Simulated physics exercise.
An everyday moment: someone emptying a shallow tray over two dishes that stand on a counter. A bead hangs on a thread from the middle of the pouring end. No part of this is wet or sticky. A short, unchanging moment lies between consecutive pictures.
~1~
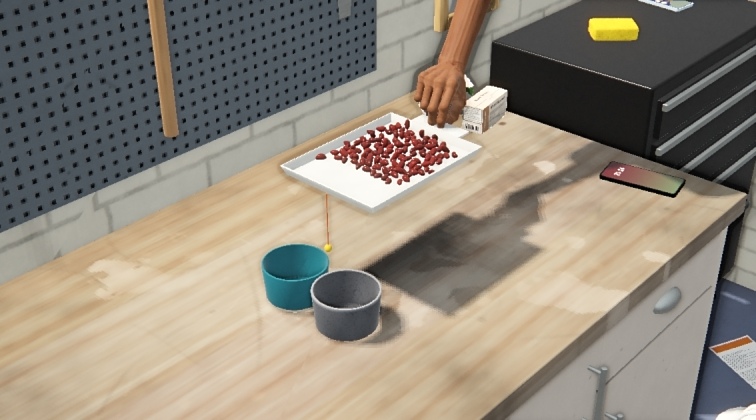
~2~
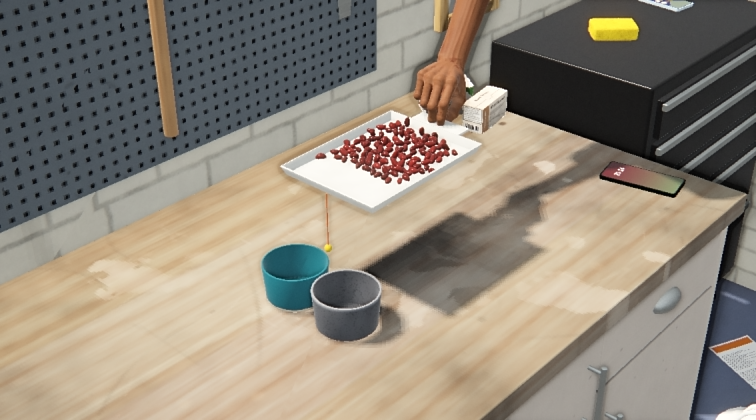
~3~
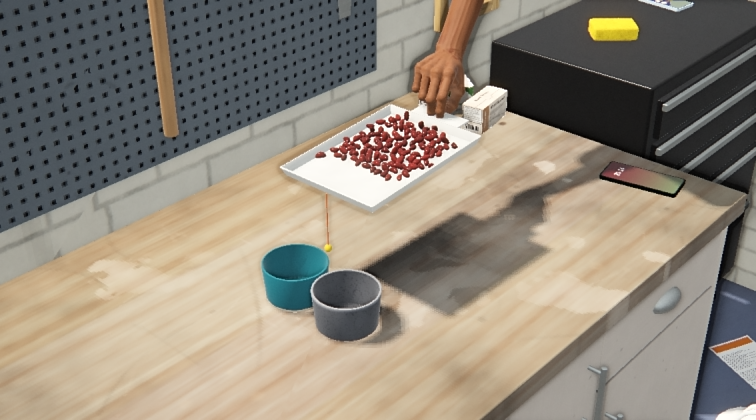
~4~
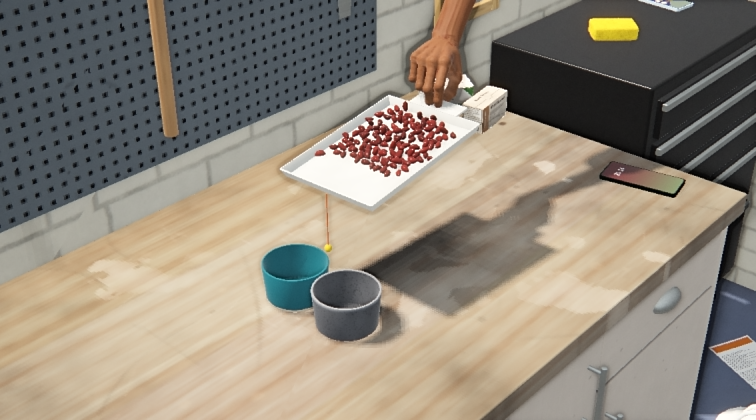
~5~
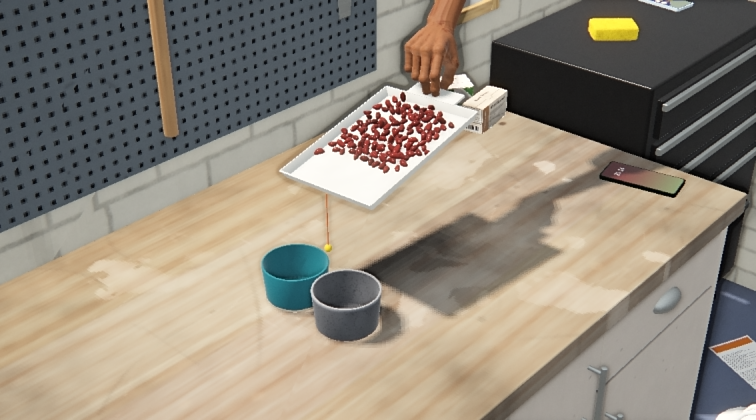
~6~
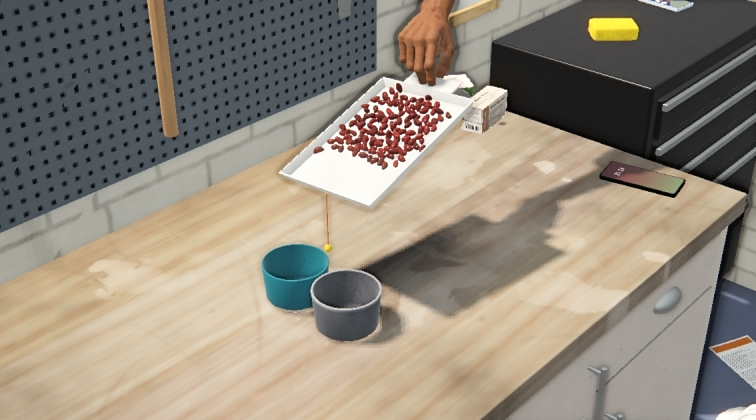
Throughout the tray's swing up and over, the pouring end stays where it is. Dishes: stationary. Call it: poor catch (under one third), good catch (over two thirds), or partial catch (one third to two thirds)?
Partial catch.
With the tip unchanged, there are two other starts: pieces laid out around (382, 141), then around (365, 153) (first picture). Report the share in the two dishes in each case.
Shares in turn: 50 % and 60 %.
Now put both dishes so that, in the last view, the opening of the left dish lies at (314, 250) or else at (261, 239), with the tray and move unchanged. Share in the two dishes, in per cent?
Around 30 and then 90 per cent.
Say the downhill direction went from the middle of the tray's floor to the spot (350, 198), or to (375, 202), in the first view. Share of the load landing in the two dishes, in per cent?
That comes to 90 per cent the first time and 60 per cent the second.
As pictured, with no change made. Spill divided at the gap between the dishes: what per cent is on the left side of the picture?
Around 100 percent of the pieces.
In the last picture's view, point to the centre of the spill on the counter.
Near (255, 274).
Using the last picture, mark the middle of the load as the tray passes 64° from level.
Look about (306, 174) in the last picture.
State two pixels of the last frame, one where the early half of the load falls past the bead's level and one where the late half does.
Earlier portion about (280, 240); later portion about (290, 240).
Soon, tray tipped steeply; most on the tray; a small part in the left dish; a stray few outside both; about a quarter in the air.
A while on, tray tipped past a quarter turn; a stray few on the tray; a small part in the right dish; about a third in the left dish; about half outside both; a small part in the air.
Towards the end, tray tipped past a quarter turn; a small part in the right dish; about half in the left dish; about half outside both.
Finally, tray tipped past a quarter turn; a small part in the right dish; about half in the left dish; about half outside both.
